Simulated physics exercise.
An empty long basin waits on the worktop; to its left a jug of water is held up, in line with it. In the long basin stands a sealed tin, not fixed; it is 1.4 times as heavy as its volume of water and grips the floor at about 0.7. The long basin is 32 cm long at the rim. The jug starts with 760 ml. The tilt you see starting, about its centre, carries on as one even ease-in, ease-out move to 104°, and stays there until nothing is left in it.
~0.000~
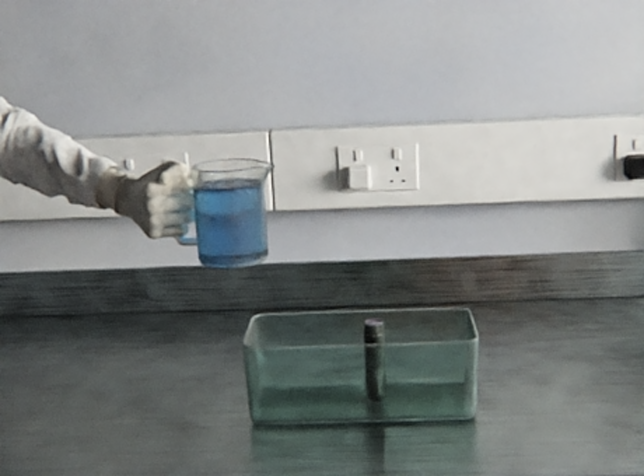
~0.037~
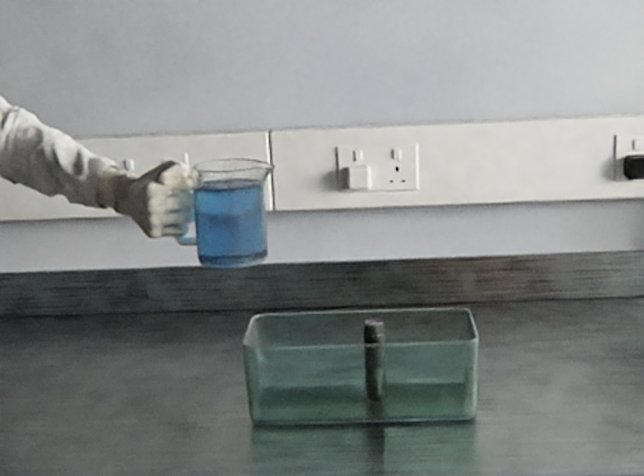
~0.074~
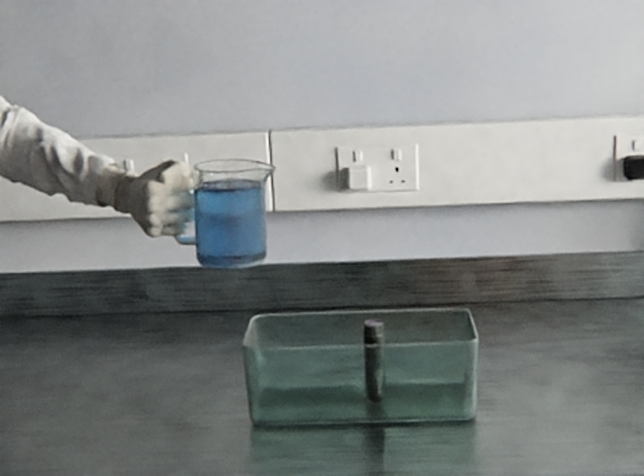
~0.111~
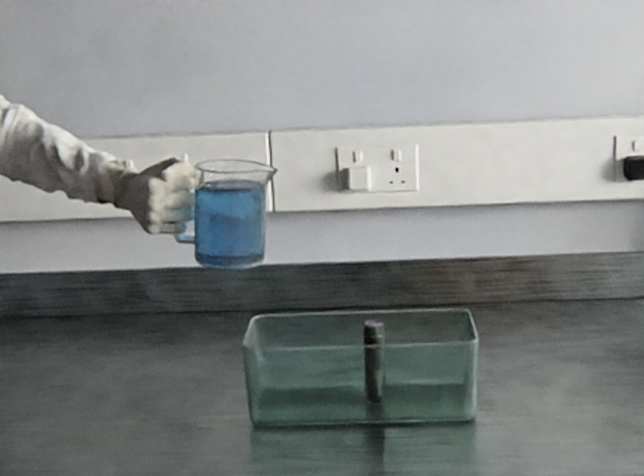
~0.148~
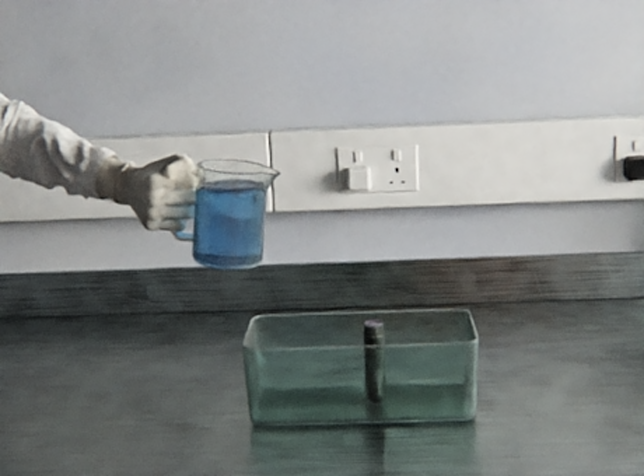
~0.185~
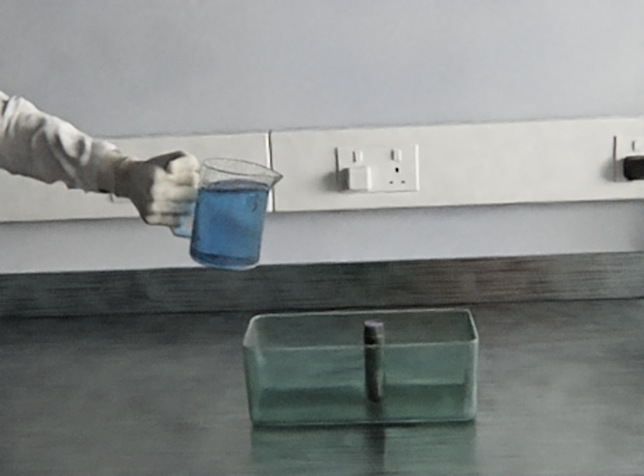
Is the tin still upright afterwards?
The tin stays up.
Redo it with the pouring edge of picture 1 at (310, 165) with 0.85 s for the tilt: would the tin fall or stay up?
Then it topples.
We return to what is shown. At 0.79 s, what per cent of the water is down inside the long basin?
About 36 per cent.
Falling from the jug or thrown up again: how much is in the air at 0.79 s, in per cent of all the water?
Some 28 per cent.
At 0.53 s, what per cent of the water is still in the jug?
About 86 per cent.
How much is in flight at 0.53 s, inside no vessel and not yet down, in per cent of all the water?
Some 12 per cent.
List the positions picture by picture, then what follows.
It leans 0°; its right rim is at (274, 165); the water meets the walls at (196, 185) and (263, 182); the long basin's rim runs from (248, 332) to (473, 325); the tin's top is at (374, 325), in the first frame.
It leans 0°; its right rim is at (275, 165); the water meets the walls at (196, 185) and (263, 182), in the second frame.
It leans 2°; its right rim is at (276, 167); the water meets the walls at (197, 185) and (264, 183), in the third frame.
It leans 4°; its right rim is at (278, 169); the water meets the walls at (198, 185) and (265, 185), in the fourth frame.
It leans 8°; its right rim is at (280, 172); the water meets the walls at (199, 186) and (267, 185), in the fifth frame.
It leans 12°; its right rim is at (283, 176); the water meets the walls at (200, 187) and (269, 185), in the sixth frame.
Then, 0.53 s in, the tilt is 72° and 87 per cent is still to pour; the tin stands where it began.
Then, 0.79 s in, the tilt is 103° and 38 per cent is still to pour; the tin stands where it began.
Then, 1.06 s in, the tilt is 104° and 7 per cent is still to pour; the tin stands where it began.
Then, 1.35 s in, the tilt is 104° and 1 per cent is still to pour; the tin stands where it began.
Finally, the tin stands where it began.
